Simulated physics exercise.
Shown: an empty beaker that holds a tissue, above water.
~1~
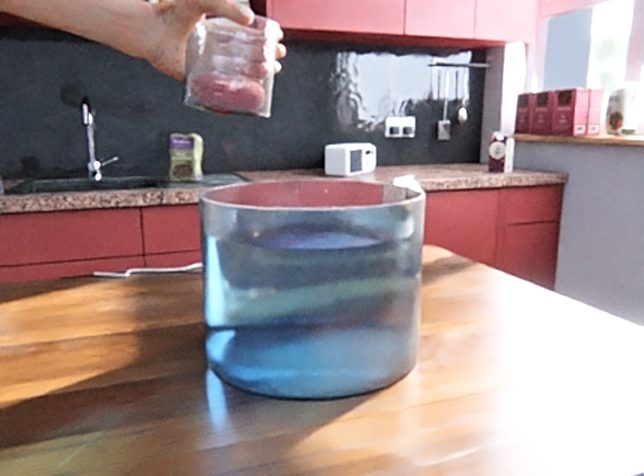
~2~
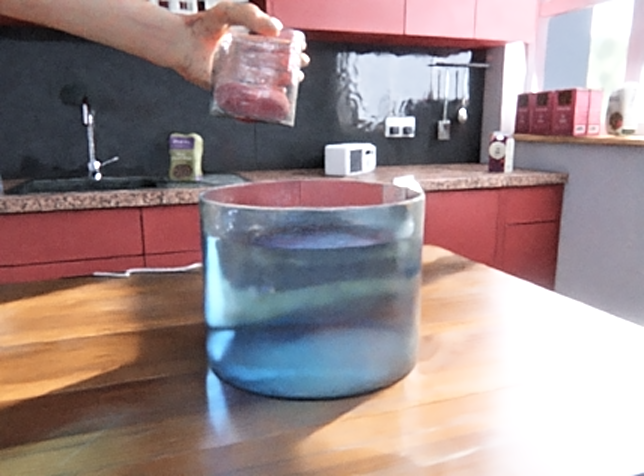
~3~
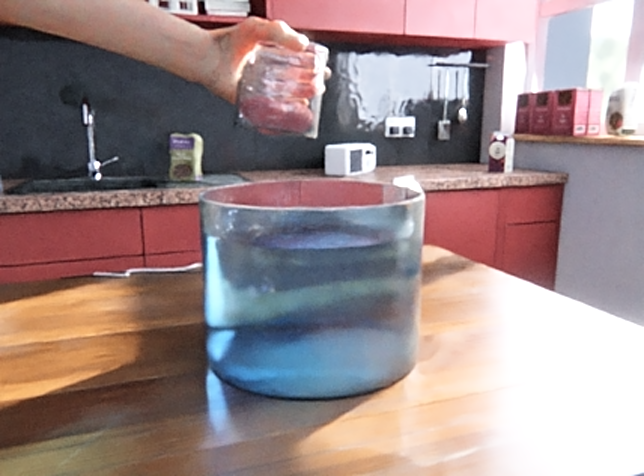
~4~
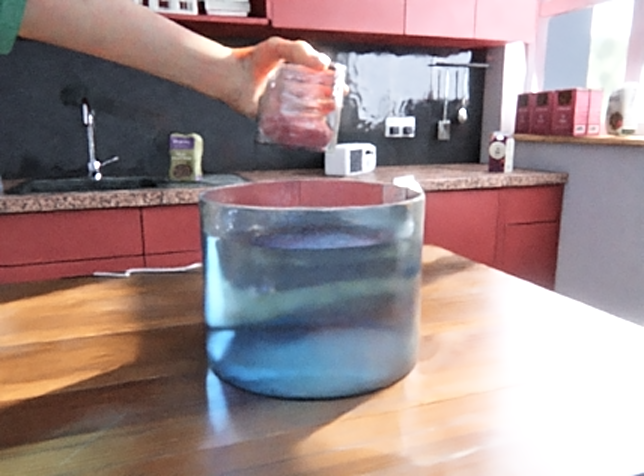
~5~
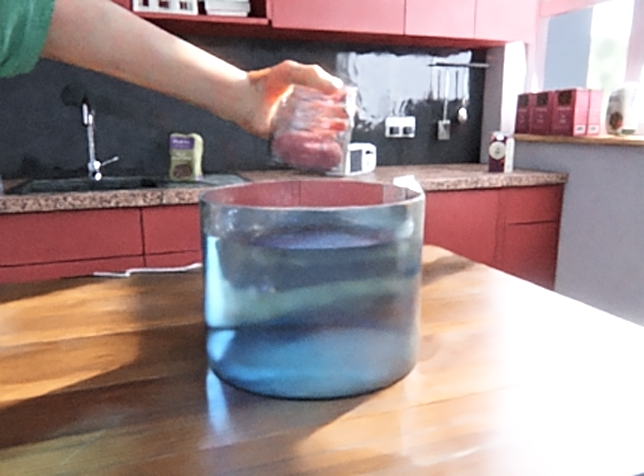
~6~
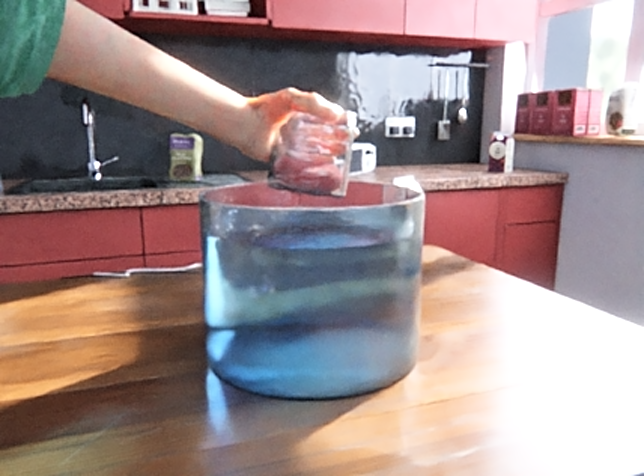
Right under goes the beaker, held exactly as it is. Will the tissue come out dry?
Under the surface the tissue is flooded.
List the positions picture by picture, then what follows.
Beaker (230, 65) mouth up; above the big bowl, in the first picture.
Beaker (256, 75) mouth up; tissue (252, 106); coming down, in the second picture.
Beaker (280, 88) mouth up; lower, in the third picture.
Beaker (300, 105) mouth up; tissue (296, 135); lower still, in the fourth picture.
Beaker (311, 126) mouth up; close to the surface, in the fifth picture.
Beaker (311, 150) mouth up; tissue (308, 178); just over the surface, in the sixth picture.
Soon after, the beaker enters the water.
Later, water pours in as the air escapes.
In the end, the beaker is under, flooded, and the tissue is wet.
